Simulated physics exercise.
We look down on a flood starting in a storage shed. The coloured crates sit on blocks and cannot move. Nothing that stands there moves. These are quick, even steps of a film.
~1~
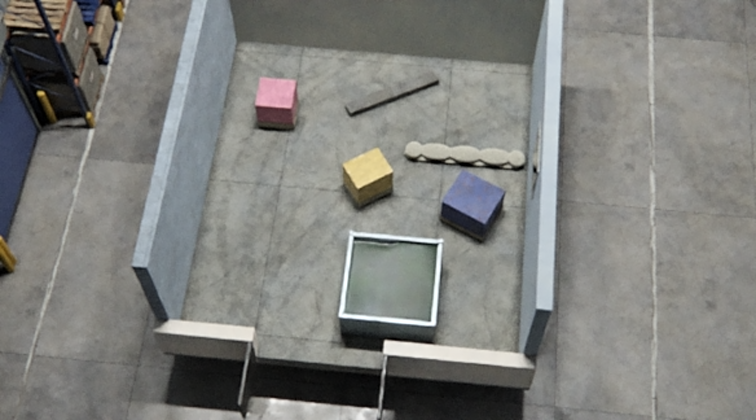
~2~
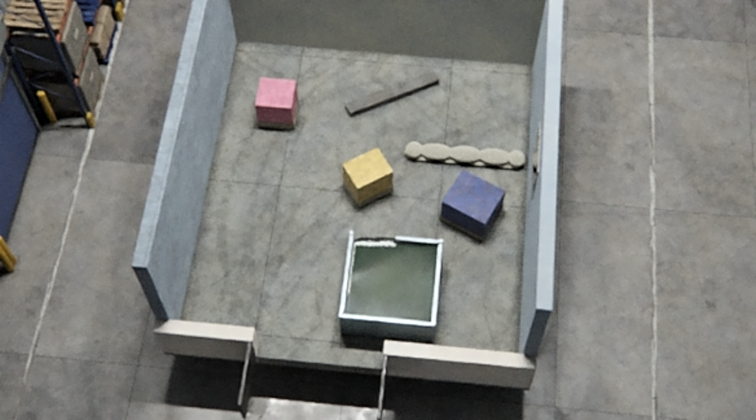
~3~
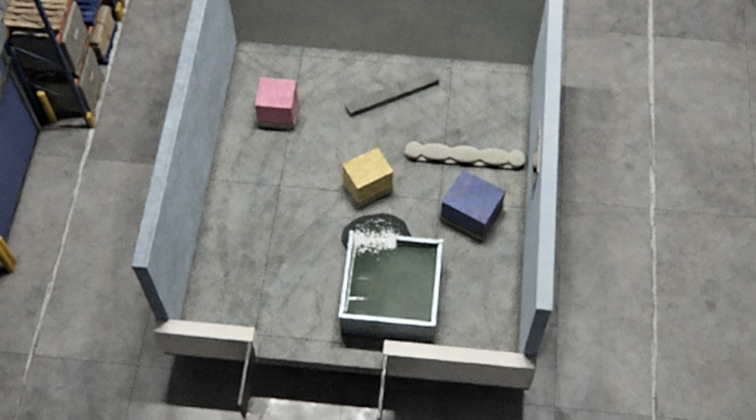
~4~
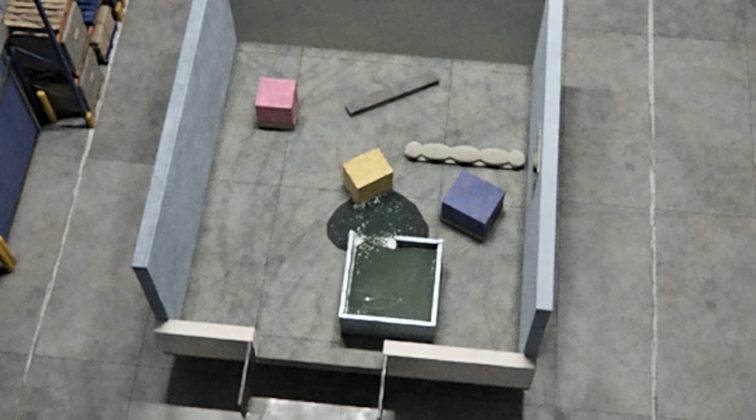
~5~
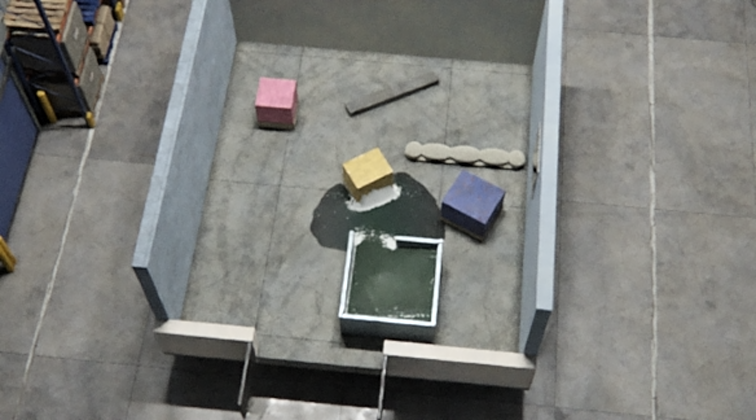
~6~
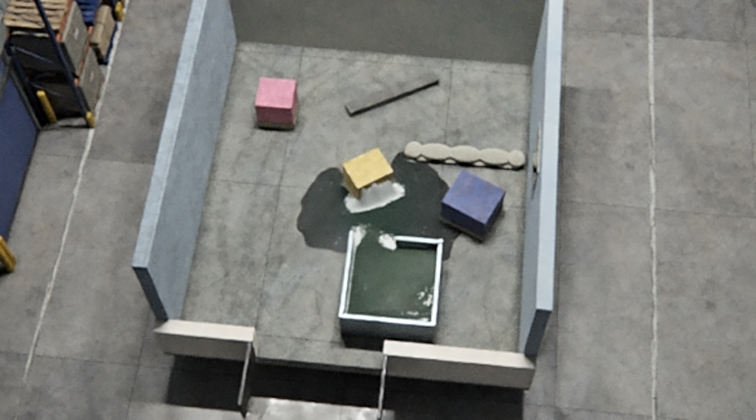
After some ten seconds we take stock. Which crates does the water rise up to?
In the end: The yellow crate is soaked; the pink crate keeps dry; the blue crate is soaked.
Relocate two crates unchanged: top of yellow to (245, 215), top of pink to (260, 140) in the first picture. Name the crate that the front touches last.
That is the yellow crate.
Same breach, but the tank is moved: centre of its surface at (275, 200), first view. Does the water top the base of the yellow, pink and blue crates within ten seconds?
Yellow crate stays dry, pink crate is soaked, blue crate is safe.
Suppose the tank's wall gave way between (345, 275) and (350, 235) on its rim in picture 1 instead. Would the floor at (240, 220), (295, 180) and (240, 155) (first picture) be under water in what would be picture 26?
One after the other: Awash, flooded, covered.
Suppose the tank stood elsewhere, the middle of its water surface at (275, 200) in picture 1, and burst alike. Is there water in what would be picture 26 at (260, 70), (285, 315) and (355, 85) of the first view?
One after the other: Flooded, free of water, wet.
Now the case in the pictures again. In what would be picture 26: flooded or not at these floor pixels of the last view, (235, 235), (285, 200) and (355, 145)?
One after the other: Under water, wet, wet.
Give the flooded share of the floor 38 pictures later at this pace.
Close to 75 %.
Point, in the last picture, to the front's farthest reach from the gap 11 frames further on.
Around (228, 89).
A moment on, water covers 15 % of the floor; the yellow crate water round its plinth, the pink crate water round its plinth, the blue crate water round its plinth.
Next, water covers 30 % of the floor; the yellow crate water round its plinth, the pink crate water round its plinth, the blue crate water round its plinth.
Then, water covers 55 % of the floor; the yellow crate water round its plinth, the pink crate water round its plinth, the blue crate water round its plinth.
Later, water covers 75 % of the floor; the yellow crate water round its plinth, the pink crate water round its plinth, the blue crate water round its plinth.
In the end, water covers 90 % of the floor; the yellow crate was topped, the pink crate stayed above the water, the blue crate was topped.
